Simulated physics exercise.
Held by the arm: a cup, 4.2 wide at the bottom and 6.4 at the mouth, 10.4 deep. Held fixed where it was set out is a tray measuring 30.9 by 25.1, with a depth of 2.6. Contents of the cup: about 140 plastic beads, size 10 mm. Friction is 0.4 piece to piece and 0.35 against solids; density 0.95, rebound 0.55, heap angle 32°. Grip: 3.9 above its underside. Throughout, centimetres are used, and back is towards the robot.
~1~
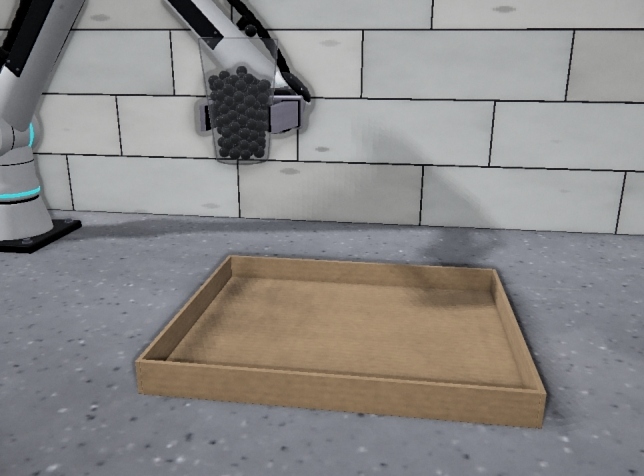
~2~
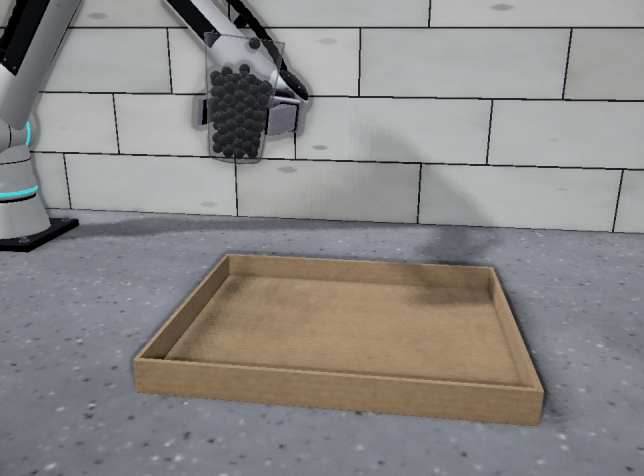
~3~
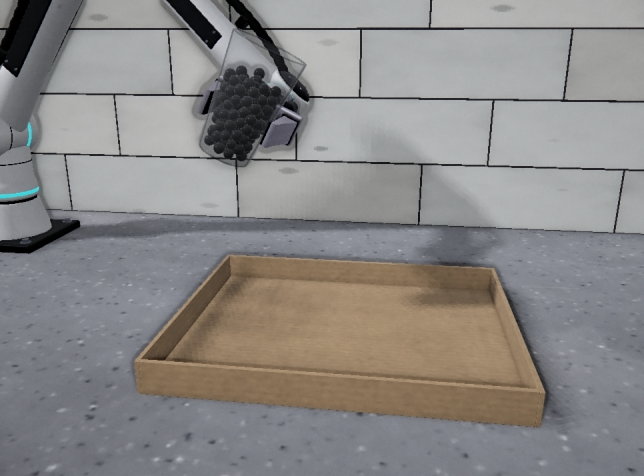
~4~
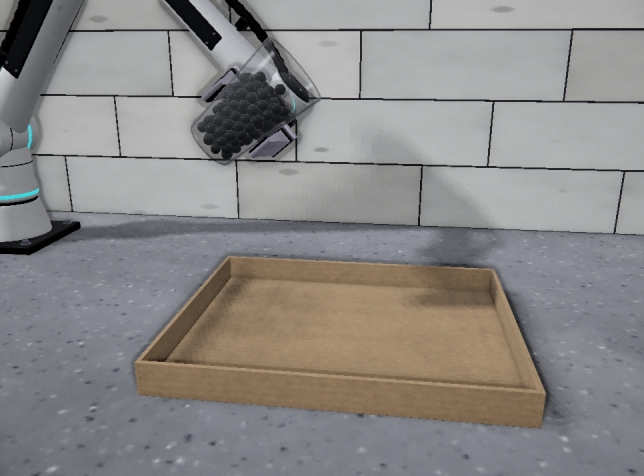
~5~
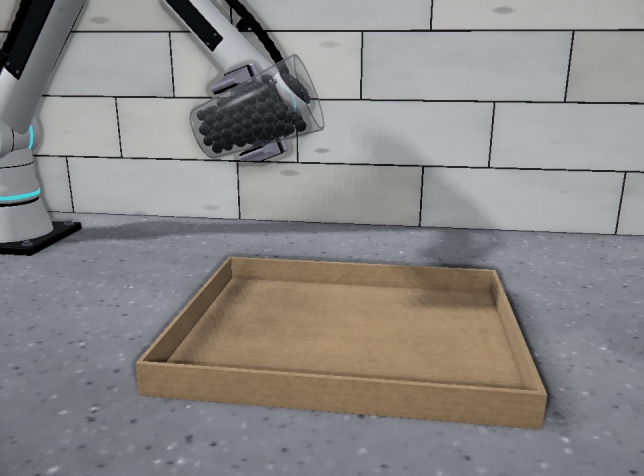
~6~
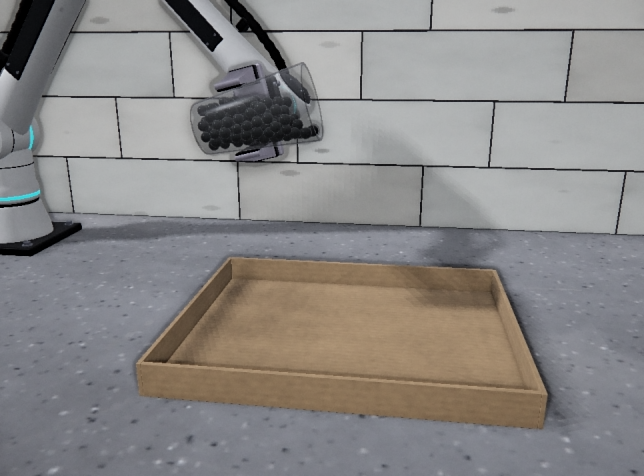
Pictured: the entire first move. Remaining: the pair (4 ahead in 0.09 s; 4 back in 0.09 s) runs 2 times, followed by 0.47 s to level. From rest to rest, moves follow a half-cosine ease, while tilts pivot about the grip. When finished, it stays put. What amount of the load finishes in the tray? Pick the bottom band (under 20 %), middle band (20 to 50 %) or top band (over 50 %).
Top band.
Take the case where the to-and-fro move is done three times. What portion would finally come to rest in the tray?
About 70 per cent, then.
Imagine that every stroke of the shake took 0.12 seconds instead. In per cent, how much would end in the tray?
Around 50 percent.
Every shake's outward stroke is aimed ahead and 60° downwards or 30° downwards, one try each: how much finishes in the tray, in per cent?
Some 15 and 35 per cent.
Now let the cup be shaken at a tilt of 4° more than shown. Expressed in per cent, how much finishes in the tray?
Roughly 75 percent.
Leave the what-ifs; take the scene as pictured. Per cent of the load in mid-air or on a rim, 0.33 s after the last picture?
Logged share: Close to 8 per cent.
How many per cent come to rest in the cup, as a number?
Around 30 in a hundred.
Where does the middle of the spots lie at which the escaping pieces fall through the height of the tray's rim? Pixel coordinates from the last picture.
They come down centred close to (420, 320).
Then, 0.33 s after the last picture, tilted 76° forward, highest piece 22 above the table; 68 in the tray, 64 in the cup, 11 in flight or on a rim.
Then, 0.66 s after the last picture, tilted 21° forward, highest piece 25 above the table; 91 in the tray, 45 in the cup, 7 on the table or floor.
Then, 1.03 s after the last picture, level, highest piece 21 above the table; 91 in the tray, 45 in the cup, 7 on the table or floor.
Then, 2.08 s after the last picture, level, highest piece 21 above the table; 91 in the tray, 45 in the cup, 7 on the table or floor.
Final count, 91 in the tray, 45 in the cup, 7 on the table or floor. That is 64 % in the tray.
